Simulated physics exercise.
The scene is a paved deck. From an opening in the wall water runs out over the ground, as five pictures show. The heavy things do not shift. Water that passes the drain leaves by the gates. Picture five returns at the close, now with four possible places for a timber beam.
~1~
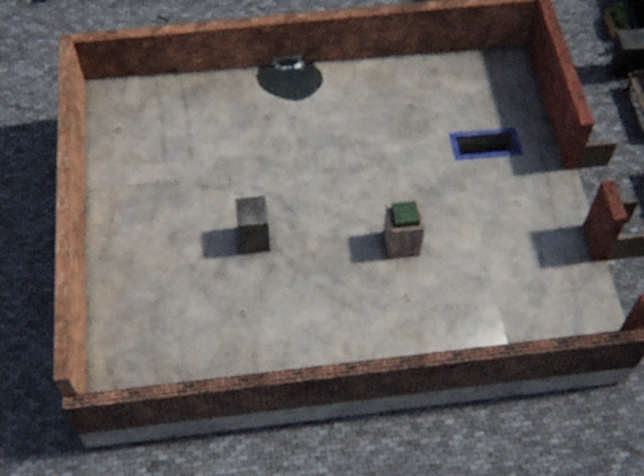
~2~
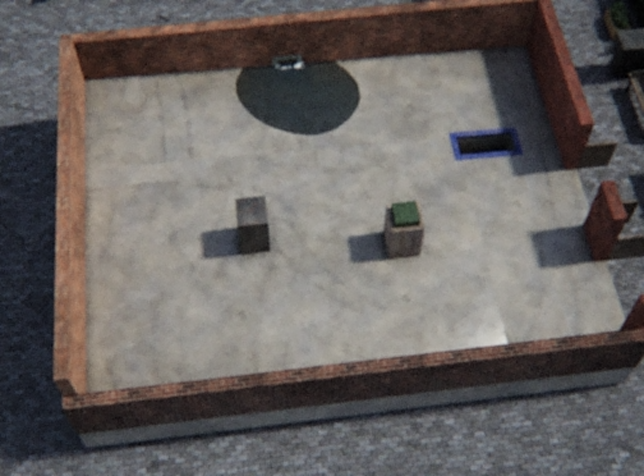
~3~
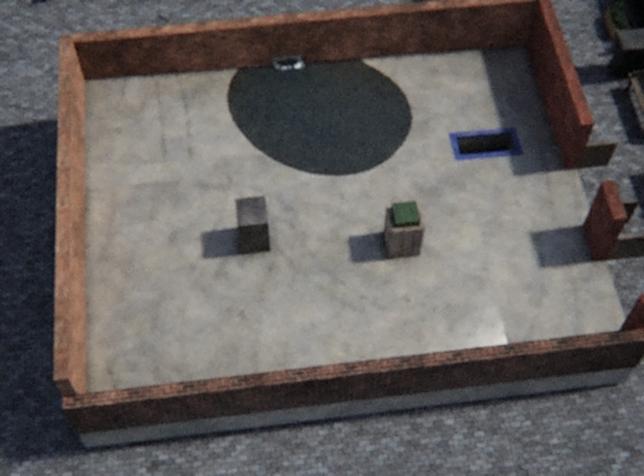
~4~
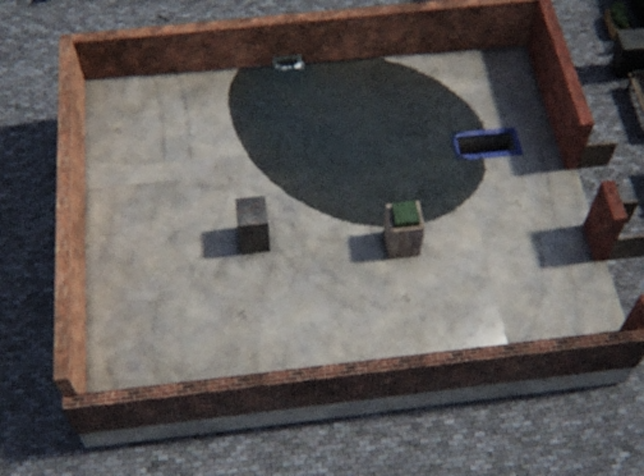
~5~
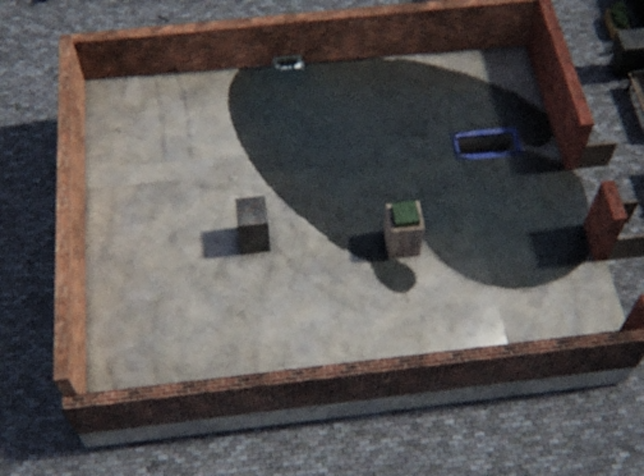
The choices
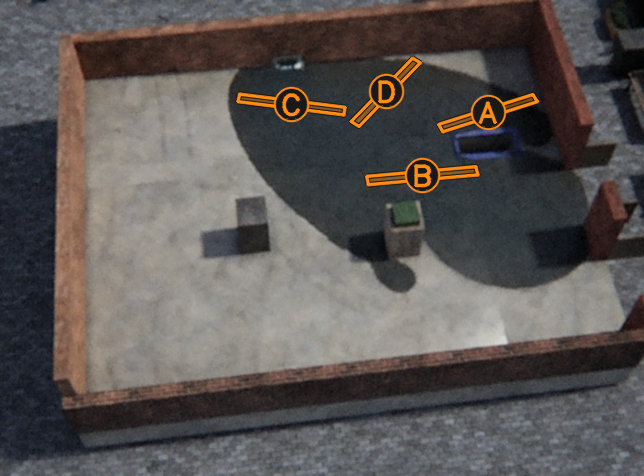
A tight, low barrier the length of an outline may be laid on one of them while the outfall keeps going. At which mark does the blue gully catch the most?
Go for B.
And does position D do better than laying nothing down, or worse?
It is worse.
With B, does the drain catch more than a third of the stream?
Yes, it does.
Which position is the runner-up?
The answer is C.
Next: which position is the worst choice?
D.
On the marked copy, A from (440, 128) to (535, 98); B from (367, 180) to (476, 170); C from (238, 97) to (344, 111); D from (355, 123) to (416, 60).
If A is chosen, about 15 % of the stream runs into the blue gully, about 82 % out by the gates.
If B is chosen, about 49 % of the stream runs into the blue gully, about 51 % out by the gates.
If C is chosen, about 30 % of the stream runs into the blue gully, about 68 % out by the gates.
If D is chosen, about 5 % of the stream runs into the blue gully, about 94 % out by the gates.
